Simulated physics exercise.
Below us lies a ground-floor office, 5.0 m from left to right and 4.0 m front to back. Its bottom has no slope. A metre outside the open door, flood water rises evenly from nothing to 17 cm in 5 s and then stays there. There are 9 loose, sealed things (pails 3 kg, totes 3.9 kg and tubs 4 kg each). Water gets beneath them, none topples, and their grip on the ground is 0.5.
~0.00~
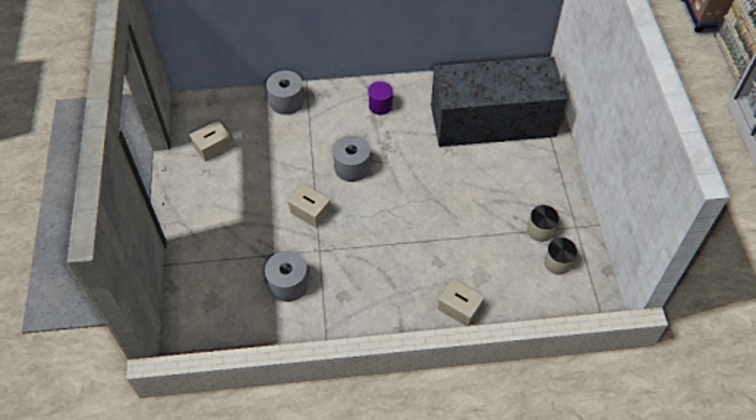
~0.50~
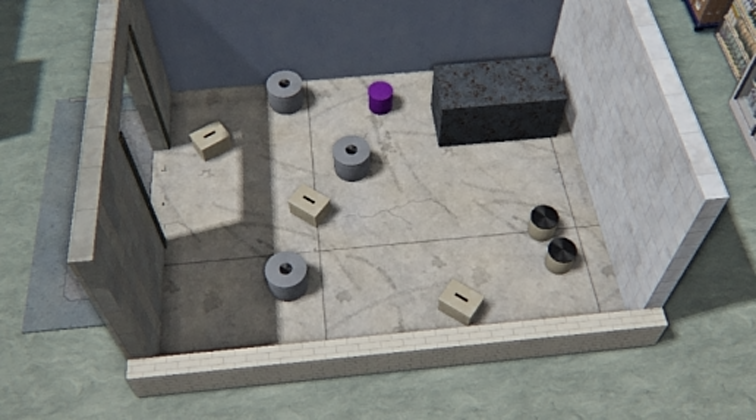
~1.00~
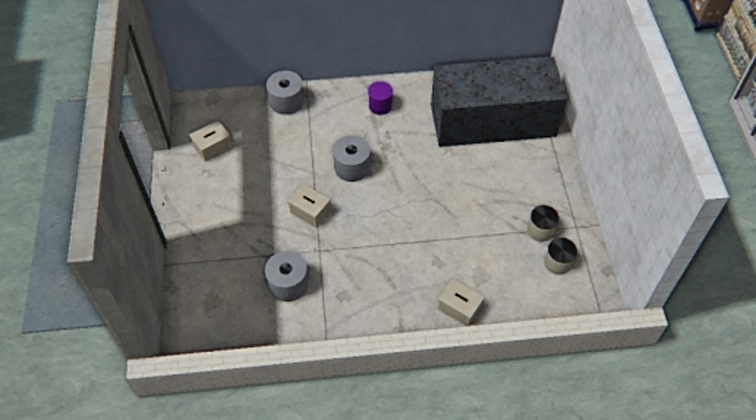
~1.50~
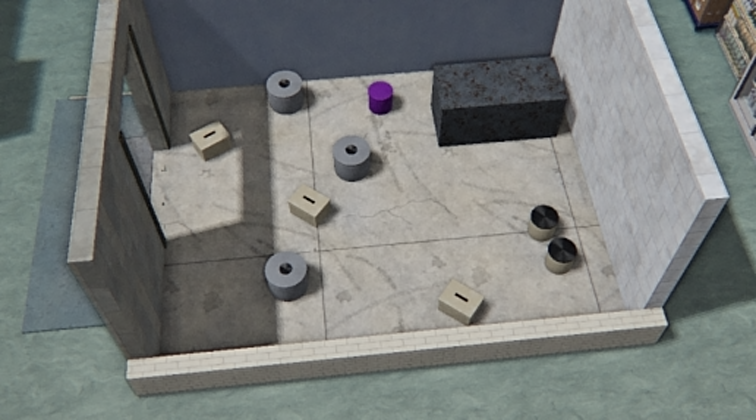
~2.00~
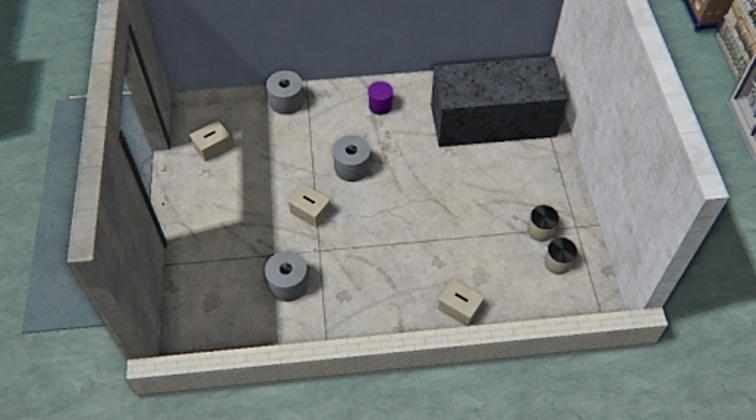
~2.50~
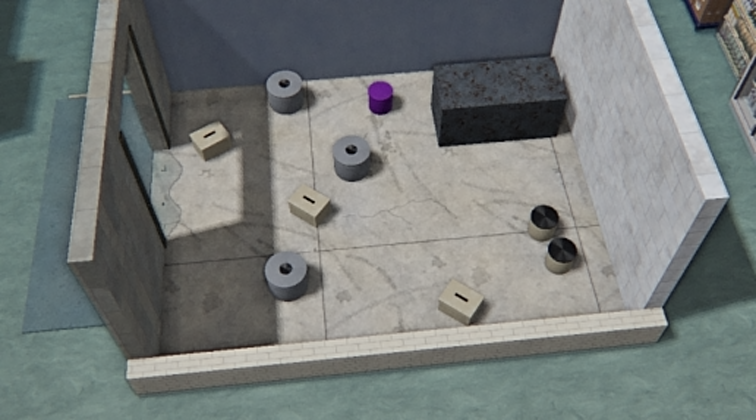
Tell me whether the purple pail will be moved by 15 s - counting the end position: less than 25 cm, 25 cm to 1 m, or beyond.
Purple pail ends far away.
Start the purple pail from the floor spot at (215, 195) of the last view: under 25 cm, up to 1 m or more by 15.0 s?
It gets carried off.
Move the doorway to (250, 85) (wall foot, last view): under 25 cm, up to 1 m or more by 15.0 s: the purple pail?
In that case the purple pail barely shifts.
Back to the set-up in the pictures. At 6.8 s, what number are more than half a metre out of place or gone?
I count 3.
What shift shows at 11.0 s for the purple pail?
About 200 cm.
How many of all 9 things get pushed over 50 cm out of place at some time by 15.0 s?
I count 8.
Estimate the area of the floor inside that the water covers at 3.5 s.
Some 1.0 m2.
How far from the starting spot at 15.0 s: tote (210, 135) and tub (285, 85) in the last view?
In that order: 20 cm, 200 cm.
After 3.5 s the purple pail is near (380, 91), 0.0 m from its start, aground; 0 afloat.
After 6.8 s the purple pail is near (400, 76), 0.4 m from its start, aground; 1 afloat.
After 11.0 s the purple pail is near (549, 65), 2.2 m from its start, afloat; 9 afloat.
After 15.0 s the purple pail is near (550, 67), 2.2 m from its start, afloat; 9 afloat.
